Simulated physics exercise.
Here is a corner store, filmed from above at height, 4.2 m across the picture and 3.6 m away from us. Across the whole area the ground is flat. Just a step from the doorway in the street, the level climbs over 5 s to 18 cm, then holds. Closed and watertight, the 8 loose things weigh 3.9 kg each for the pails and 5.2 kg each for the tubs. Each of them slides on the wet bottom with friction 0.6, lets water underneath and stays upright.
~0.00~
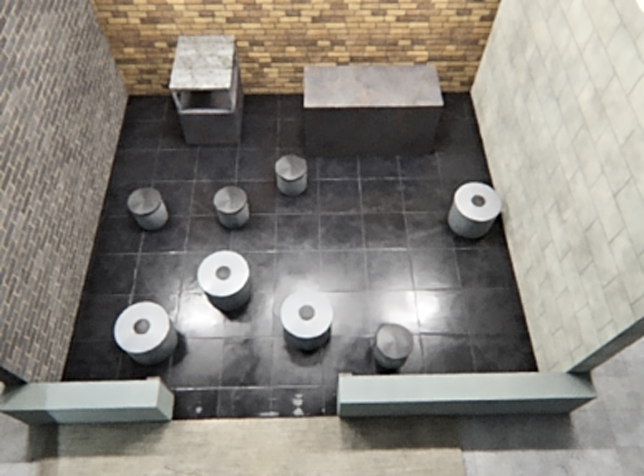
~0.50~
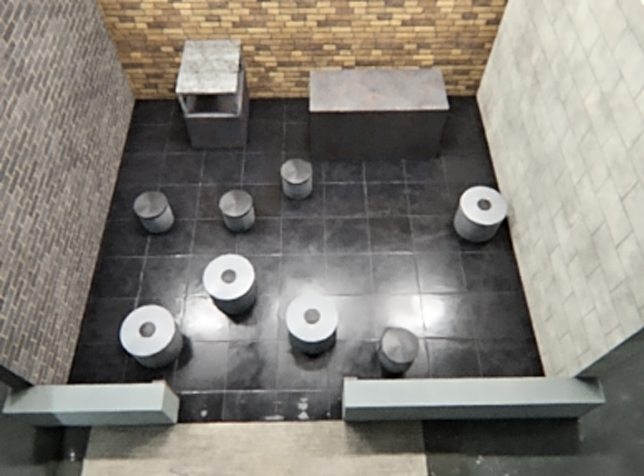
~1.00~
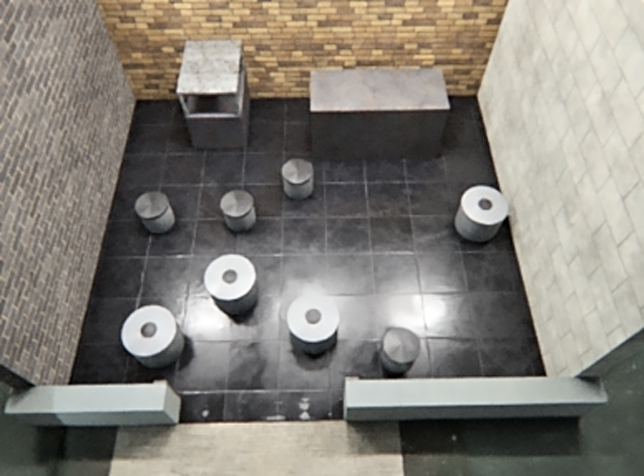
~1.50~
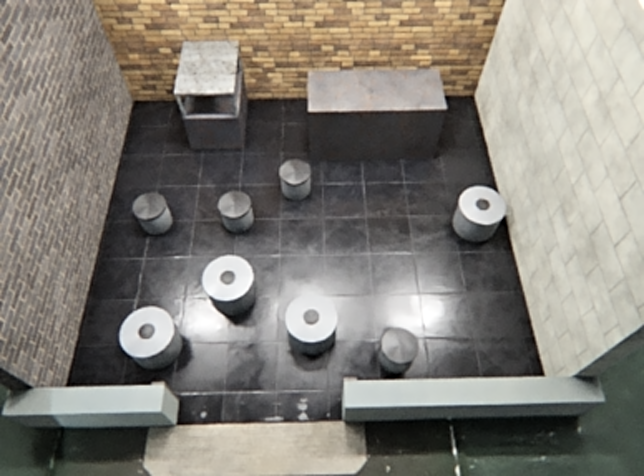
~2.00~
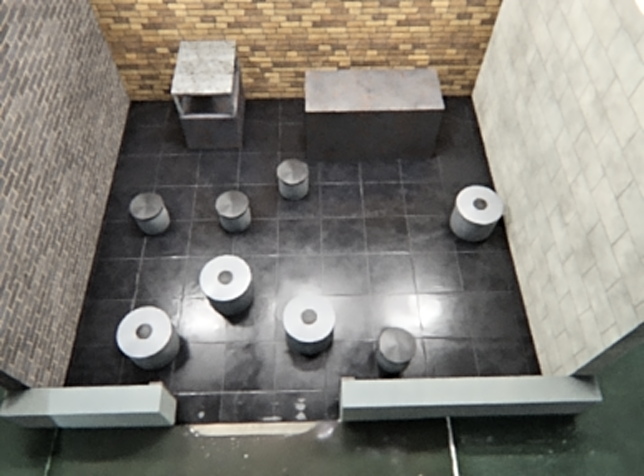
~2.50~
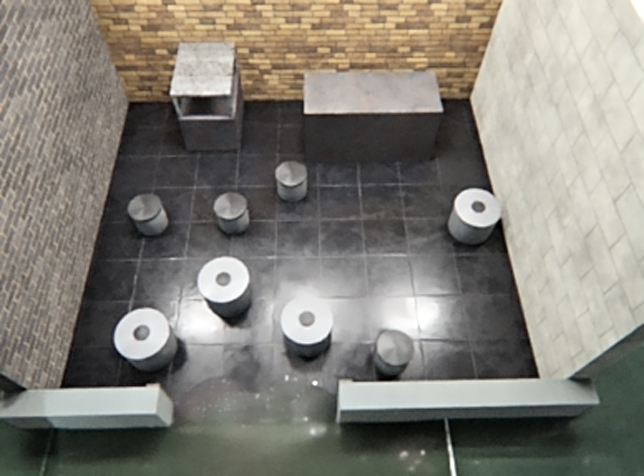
A corner store with a dark tiled floor is seen from high above, between a grey brick wall, a yellow-brown brick back wall and a pale right wall. Grey cylindrical pails stand about the floor, with a box-like stand and a long grey block behind and low pale walls flanking the doorway. Dark greenish water spreads over the street and reaches just inside the doorway, while the pails stay put and the view shifts slightly.
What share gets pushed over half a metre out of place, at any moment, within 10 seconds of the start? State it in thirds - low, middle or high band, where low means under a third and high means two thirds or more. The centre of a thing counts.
High band.
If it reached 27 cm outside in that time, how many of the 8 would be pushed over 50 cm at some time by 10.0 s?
Then it comes to 6.
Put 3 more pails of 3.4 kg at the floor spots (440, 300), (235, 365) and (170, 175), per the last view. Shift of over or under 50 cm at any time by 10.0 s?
Respectively, lower, higher and higher.
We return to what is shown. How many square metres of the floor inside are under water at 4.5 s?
4.0 m2.
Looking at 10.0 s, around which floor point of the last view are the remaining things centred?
Near (324, 209).
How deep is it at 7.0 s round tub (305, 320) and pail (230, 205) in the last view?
Roughly 4 and 8 cm.
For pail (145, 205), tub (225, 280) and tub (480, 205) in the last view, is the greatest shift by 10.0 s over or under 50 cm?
Order as asked - a bigger shift, a bigger shift, a bigger shift.
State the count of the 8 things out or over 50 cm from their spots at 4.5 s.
Tally: 0.
After 3.5 s 0 of 8 are over 50 cm from their spots; 0 afloat.
After 4.5 s 0 of 8 are over 50 cm from their spots; 0 afloat.
After 7.0 s 5 of 8 are over 50 cm from their spots; 4 afloat.
After 10.0 s 6 of 8 are over 50 cm from their spots, and 6 have been at some point; 5 afloat.
